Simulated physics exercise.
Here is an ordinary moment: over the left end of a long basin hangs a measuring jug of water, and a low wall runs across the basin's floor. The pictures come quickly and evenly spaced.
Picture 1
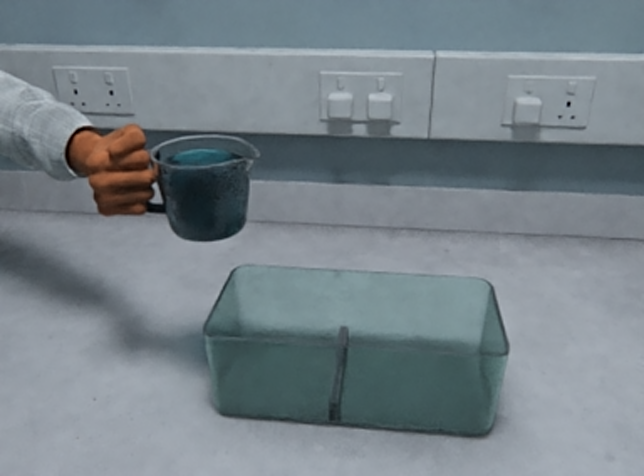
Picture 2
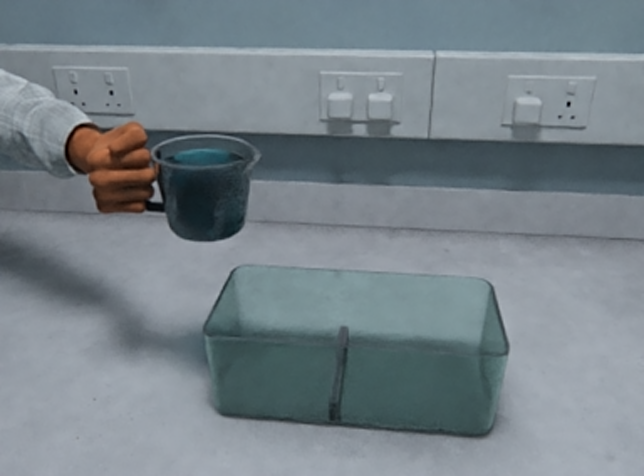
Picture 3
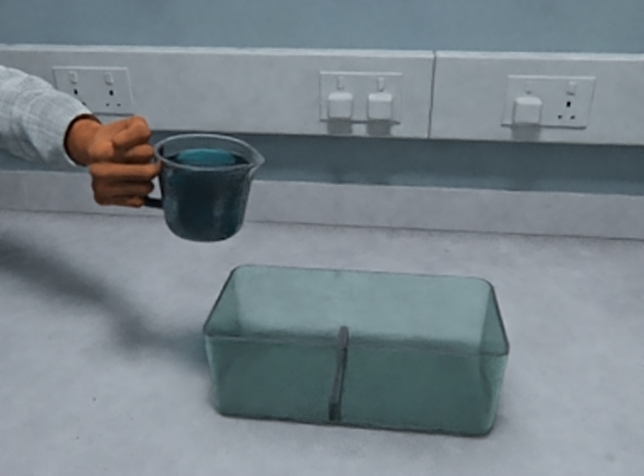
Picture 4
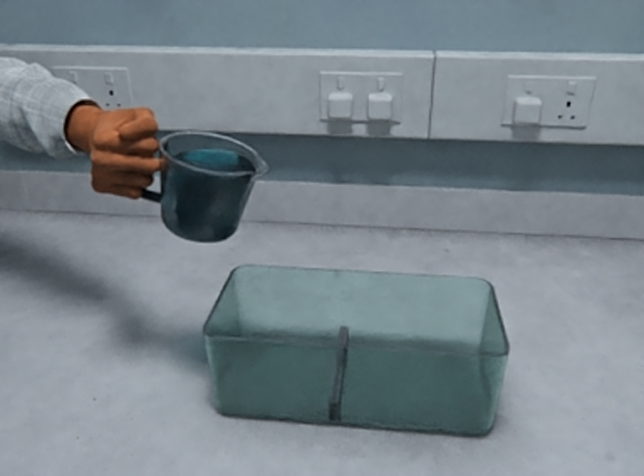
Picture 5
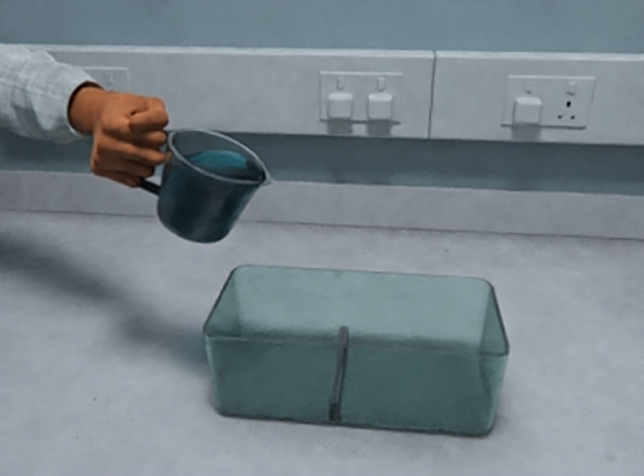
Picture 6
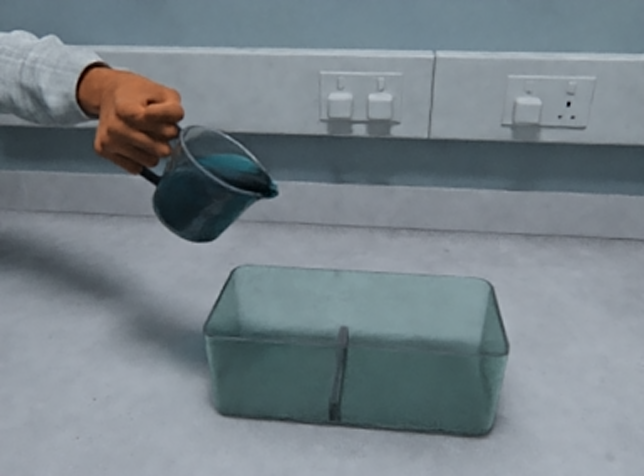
Hand holding a glass jug of dark blue water above a clear rectangular basin, gradually tilting it rightward until water reaches the lip.
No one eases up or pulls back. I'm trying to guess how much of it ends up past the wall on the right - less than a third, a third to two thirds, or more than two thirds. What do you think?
The share right of the wall is left smaller than one third.
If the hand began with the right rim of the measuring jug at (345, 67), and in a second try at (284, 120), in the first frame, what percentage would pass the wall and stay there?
Roughly 80 in a hundred the first time and 50 in a hundred the second.
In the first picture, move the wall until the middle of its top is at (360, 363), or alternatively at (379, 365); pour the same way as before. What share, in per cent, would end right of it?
First try: Roughly 15 per cent; second try: 15 per cent.
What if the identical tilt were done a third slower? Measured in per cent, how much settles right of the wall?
About 20 %.
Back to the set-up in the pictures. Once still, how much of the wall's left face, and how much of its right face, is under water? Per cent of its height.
About 60 on the left and about 10 on the right.
A moment on, the measuring jug is tipped right over and 32 per cent is still to pour, 31 is left of the wall and 4 right of it.
Next, the measuring jug is tipped right over and 2 per cent is still to pour, 82 is left of the wall and 9 right of it.
Then the measuring jug is tipped right over and 0 per cent is still to pour, 80 is left of the wall and 15 right of it.
Later the measuring jug is tipped right over and 0 per cent is still to pour, 78 is left of the wall and 18 right of it.
At rest 78 per cent lies left of the wall, 18 right of it and 5 outside.
